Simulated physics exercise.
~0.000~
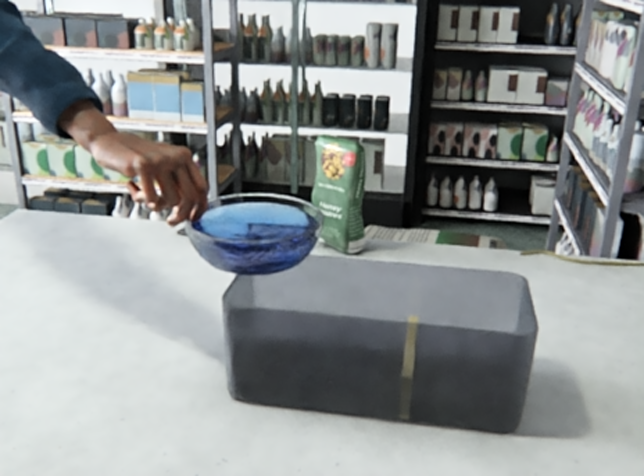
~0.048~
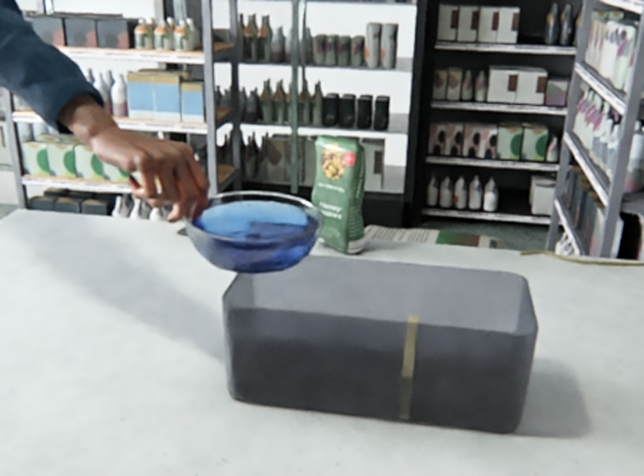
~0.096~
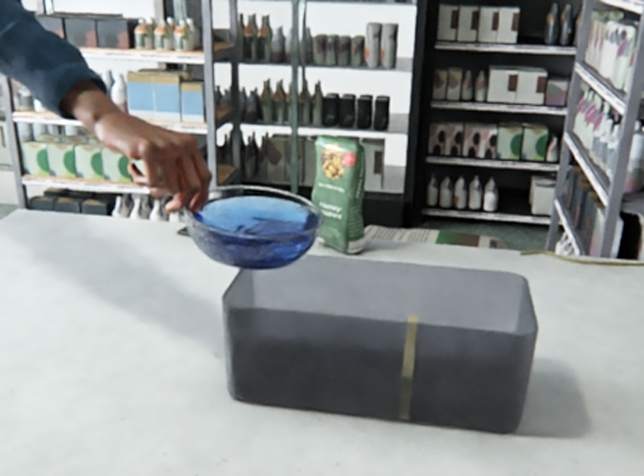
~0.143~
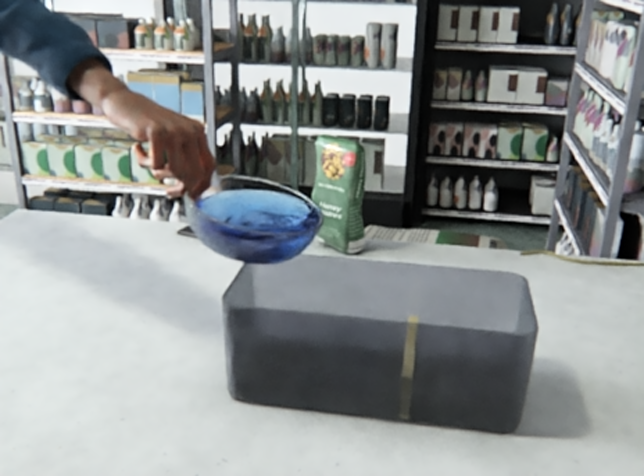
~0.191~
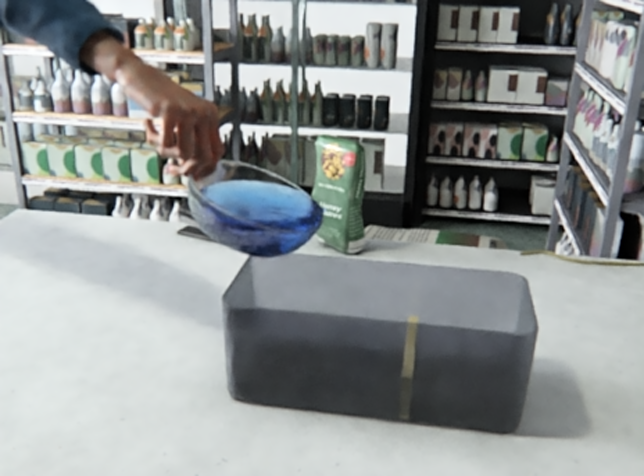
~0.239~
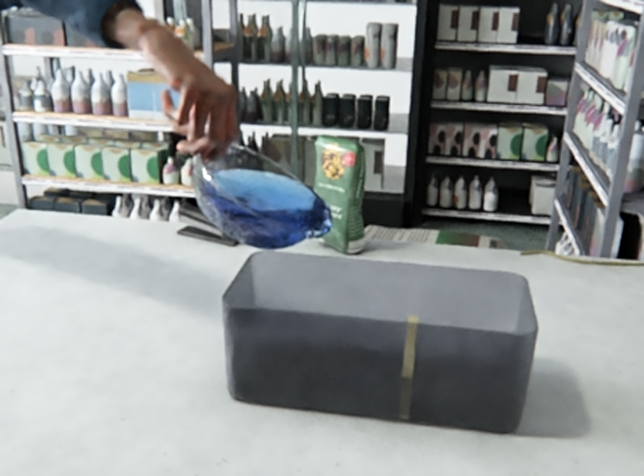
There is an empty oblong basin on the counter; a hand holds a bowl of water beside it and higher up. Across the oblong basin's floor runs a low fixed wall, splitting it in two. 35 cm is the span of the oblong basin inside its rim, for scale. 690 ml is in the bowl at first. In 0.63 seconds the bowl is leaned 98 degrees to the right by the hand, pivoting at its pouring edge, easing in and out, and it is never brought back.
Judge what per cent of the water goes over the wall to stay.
43 percent, roughly.
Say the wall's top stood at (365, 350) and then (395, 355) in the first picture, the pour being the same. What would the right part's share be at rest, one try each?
It comes to 85 per cent, and then 60 per cent.
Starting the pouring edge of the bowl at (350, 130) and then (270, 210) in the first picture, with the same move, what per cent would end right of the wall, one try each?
75 in a hundred, followed by 5 in a hundred.
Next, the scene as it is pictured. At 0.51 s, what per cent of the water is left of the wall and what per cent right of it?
28 on the left, 1 on the right, roughly.
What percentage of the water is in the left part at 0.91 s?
Roughly 52 per cent.
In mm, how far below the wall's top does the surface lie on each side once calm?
Close to 44 mm left and close to 40 mm right.
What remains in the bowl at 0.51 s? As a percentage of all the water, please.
Remaining: Near 16 % of the total.
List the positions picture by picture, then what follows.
It leans 0°; its right rim is at (322, 223); the water meets the walls at (194, 217) and (320, 228); the oblong basin's rim runs from (237, 276) to (532, 304); the wall's top is at (411, 345), in the first frame.
It leans 1°; its right rim is at (321, 223); the water meets the walls at (194, 216) and (319, 226), in the second frame.
It leans 6°; its right rim is at (321, 223); the water meets the walls at (195, 210) and (319, 223), in the third frame.
It leans 12°; its right rim is at (321, 223); the water meets the walls at (195, 202) and (320, 218), in the fourth frame.
It leans 21°; its right rim is at (321, 223); the water meets the walls at (197, 190) and (320, 217); 3 per cent is over the edge, in the fifth frame.
It leans 31°; its right rim is at (320, 223); the water meets the walls at (202, 177) and (311, 208); 8 per cent is over the edge, in the sixth frame.
Then, 0.51 s in, the tilt is 89° and 15 per cent is still to pour, 29 is left of the wall and 1 right of it.
Then, 0.70 s in, the tilt is 98° and 0 per cent is still to pour, 46 is left of the wall and 52 right of it.
Then, 0.91 s in, the tilt is 98° and 0 per cent is still to pour, 52 is left of the wall and 44 right of it.
Then, 1.13 s in, the tilt is 98° and 0 per cent is still to pour, 55 is left of the wall and 43 right of it.
Finally, 55 per cent lies left of the wall, 43 right of it and 2 outside.
